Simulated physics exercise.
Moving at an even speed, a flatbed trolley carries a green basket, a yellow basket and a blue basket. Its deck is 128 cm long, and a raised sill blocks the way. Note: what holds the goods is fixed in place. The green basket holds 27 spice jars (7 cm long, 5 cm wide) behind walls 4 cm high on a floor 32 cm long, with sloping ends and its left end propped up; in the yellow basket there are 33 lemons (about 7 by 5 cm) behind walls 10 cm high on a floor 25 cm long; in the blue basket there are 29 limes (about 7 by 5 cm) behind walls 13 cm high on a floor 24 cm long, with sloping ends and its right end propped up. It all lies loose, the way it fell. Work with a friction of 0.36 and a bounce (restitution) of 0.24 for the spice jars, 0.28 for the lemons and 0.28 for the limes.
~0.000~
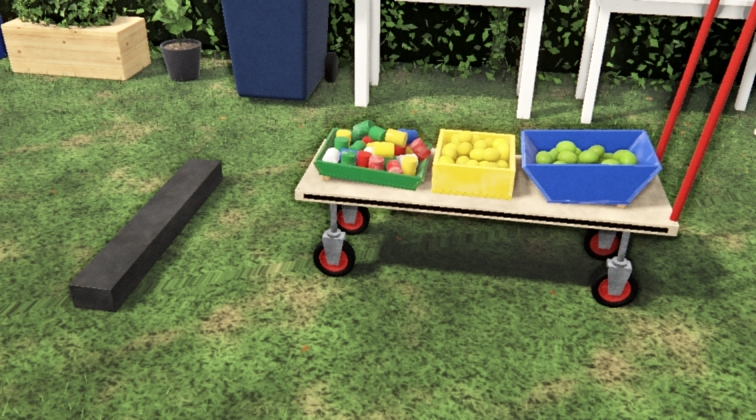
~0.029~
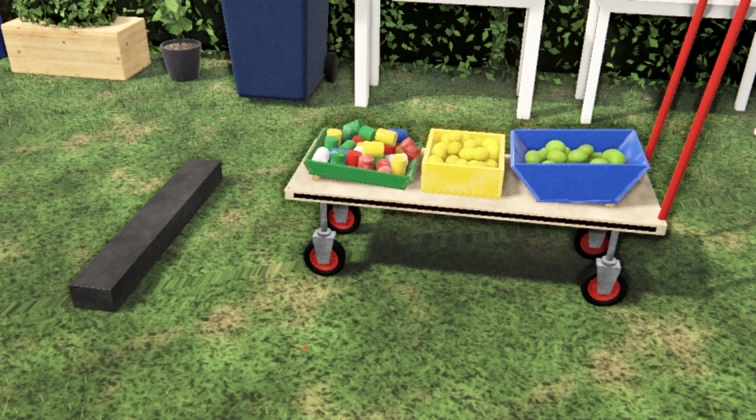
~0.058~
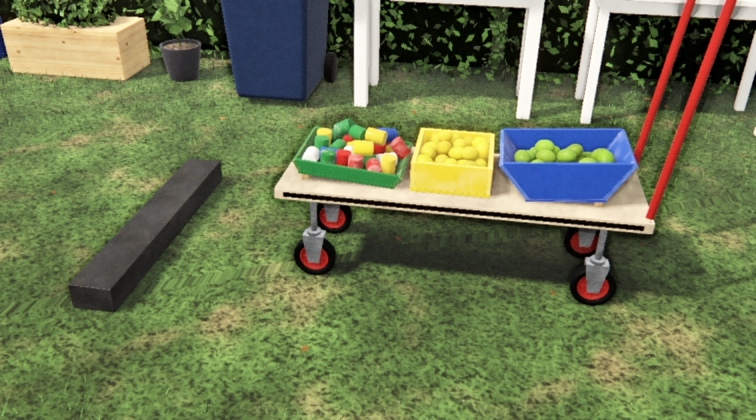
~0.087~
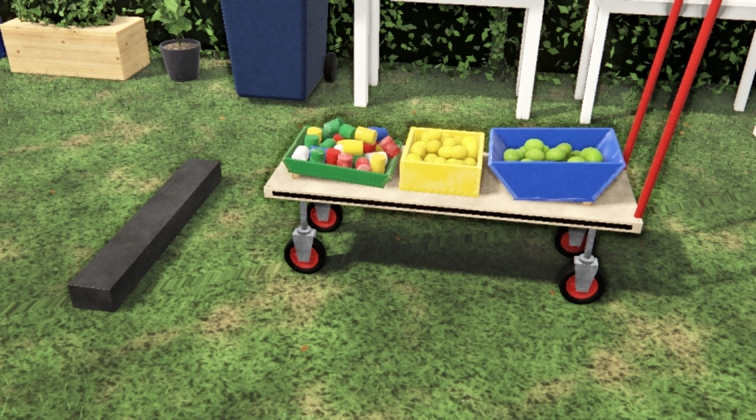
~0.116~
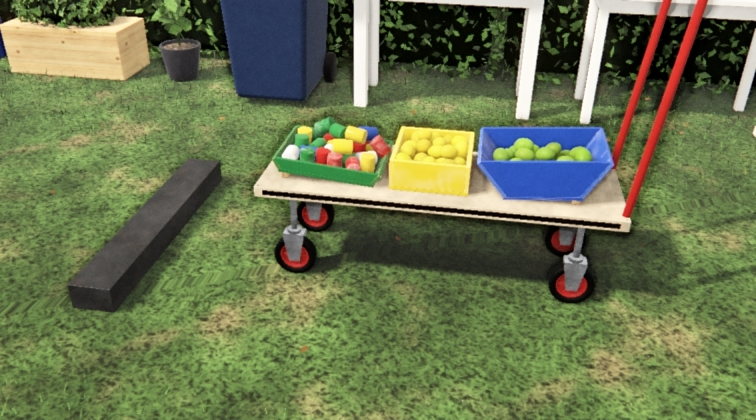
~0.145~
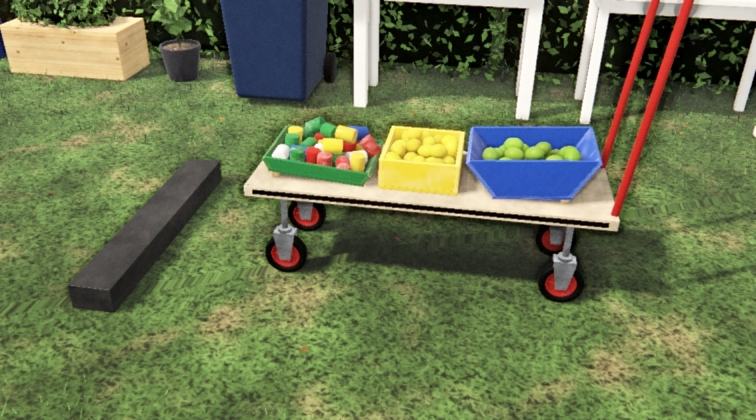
A flatbed trolley carrying a green basket of small colourful jars, a yellow basket of lemons and a blue basket of limes rolled slowly and steadily left across the grass, toward a dark raised sill.
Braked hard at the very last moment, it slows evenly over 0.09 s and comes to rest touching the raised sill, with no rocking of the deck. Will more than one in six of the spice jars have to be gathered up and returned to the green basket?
The lost share is smaller than a sixth.
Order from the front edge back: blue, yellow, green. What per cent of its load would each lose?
With that order the green basket sheds 0 per cent of its load, the yellow basket 0 per cent, and the blue basket 0 per cent.
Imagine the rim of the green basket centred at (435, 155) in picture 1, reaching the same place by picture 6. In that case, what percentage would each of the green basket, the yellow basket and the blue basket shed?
Green basket 40 %, yellow basket 10 %, blue basket 20 %.
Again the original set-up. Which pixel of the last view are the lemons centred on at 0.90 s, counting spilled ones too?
The middle is around (302, 146).
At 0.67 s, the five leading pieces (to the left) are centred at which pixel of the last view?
They're centred near (176, 129).
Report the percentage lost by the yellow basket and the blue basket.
Yellow basket: 0 %; blue basket: 0 %.
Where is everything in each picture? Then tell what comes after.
In the first frame (each is followed by its nearest rim corner in this view), green basket, (421, 178); blue basket, (659, 166); 62 cm short of the stop; none out.
In the second frame, green basket, (411, 177); blue basket, (647, 165); 58 cm short of the stop.
In the third frame, green basket, (400, 176); blue basket, (635, 164); 55 cm short of the stop.
In the fourth frame, green basket, (389, 176); blue basket, (622, 163); 51 cm short of the stop.
In the fifth frame, green basket, (379, 175); blue basket, (611, 162); 47 cm short of the stop.
In the sixth frame, green basket, (368, 174); blue basket, (599, 161); 44 cm short of the stop; none out.
After 0.45 s, the brake bites.
After 0.55 s, green basket 27 in, 0 out, yellow basket 33 in, 0 out and blue basket 29 in, 0 out.
After 0.67 s, green basket 27 in, 0 out, yellow basket 33 in, 0 out and blue basket 29 in, 0 out.
After 0.90 s, green basket 25 in, 2 out, yellow basket 33 in, 0 out and blue basket 29 in, 0 out.
Outcome (at 1.40 s), green basket 25 in, 2 out, yellow basket 33 in, 0 out and blue basket 29 in, 0 out. Asked share, 2 of 27, 7 per cent.
